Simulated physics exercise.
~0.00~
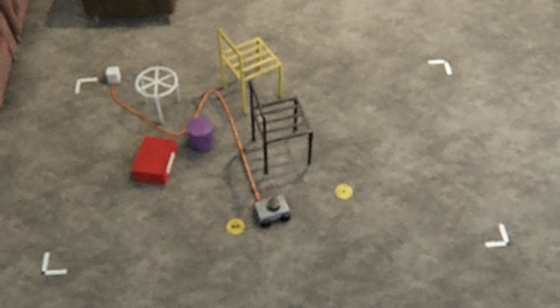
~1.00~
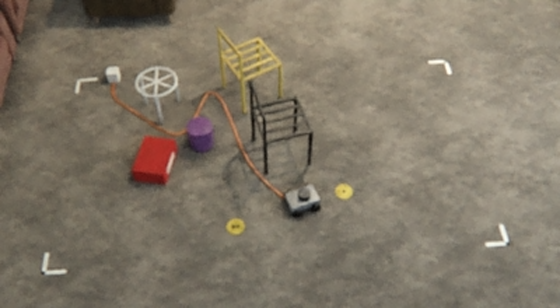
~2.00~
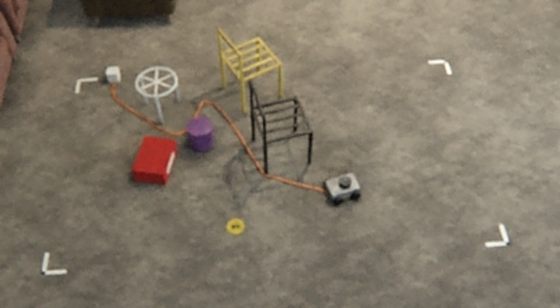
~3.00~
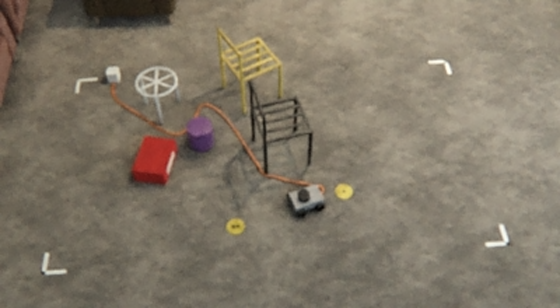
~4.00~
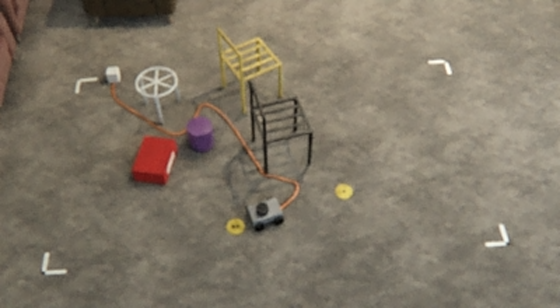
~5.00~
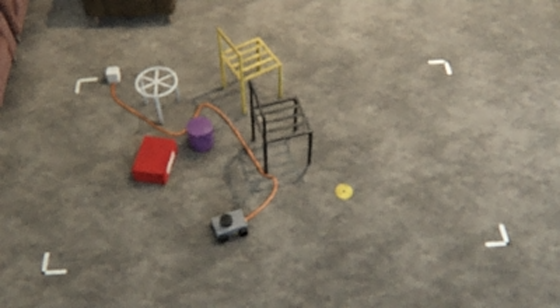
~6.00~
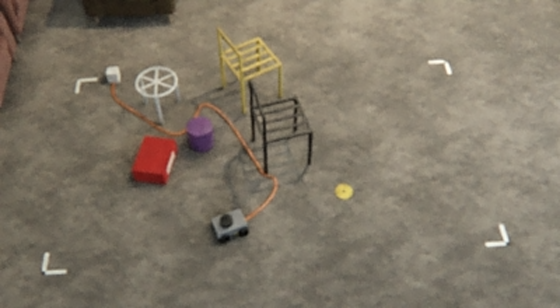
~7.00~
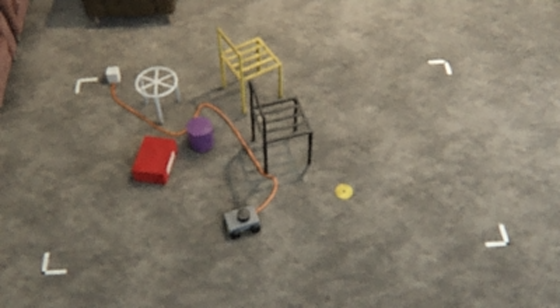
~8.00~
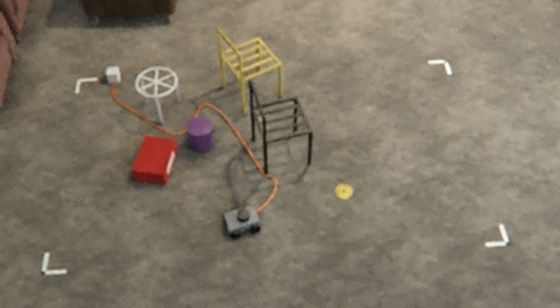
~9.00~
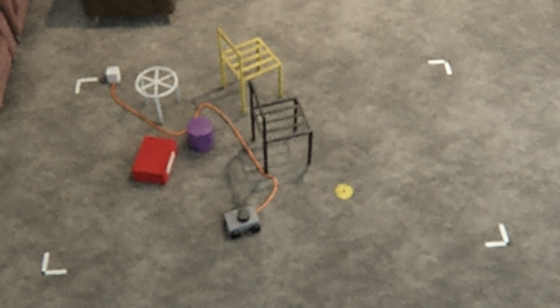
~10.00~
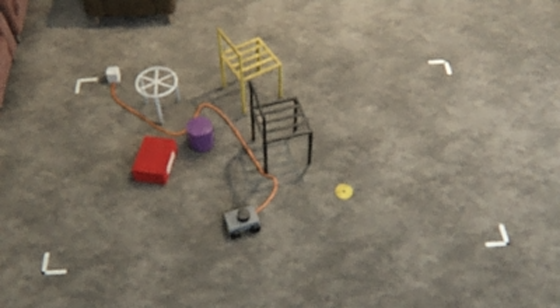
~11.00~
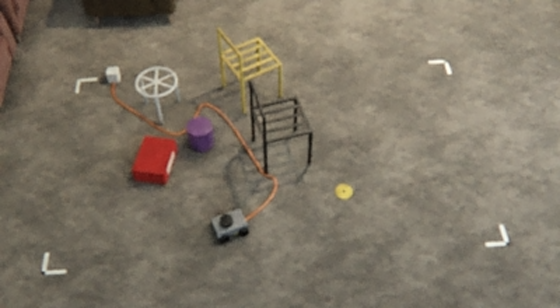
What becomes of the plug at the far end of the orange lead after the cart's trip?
The plug is still in its socket at the end, with the orange lead running from it to the cart.
A small cart trailing an orange lead rolls right, then left, and its plug stays in.
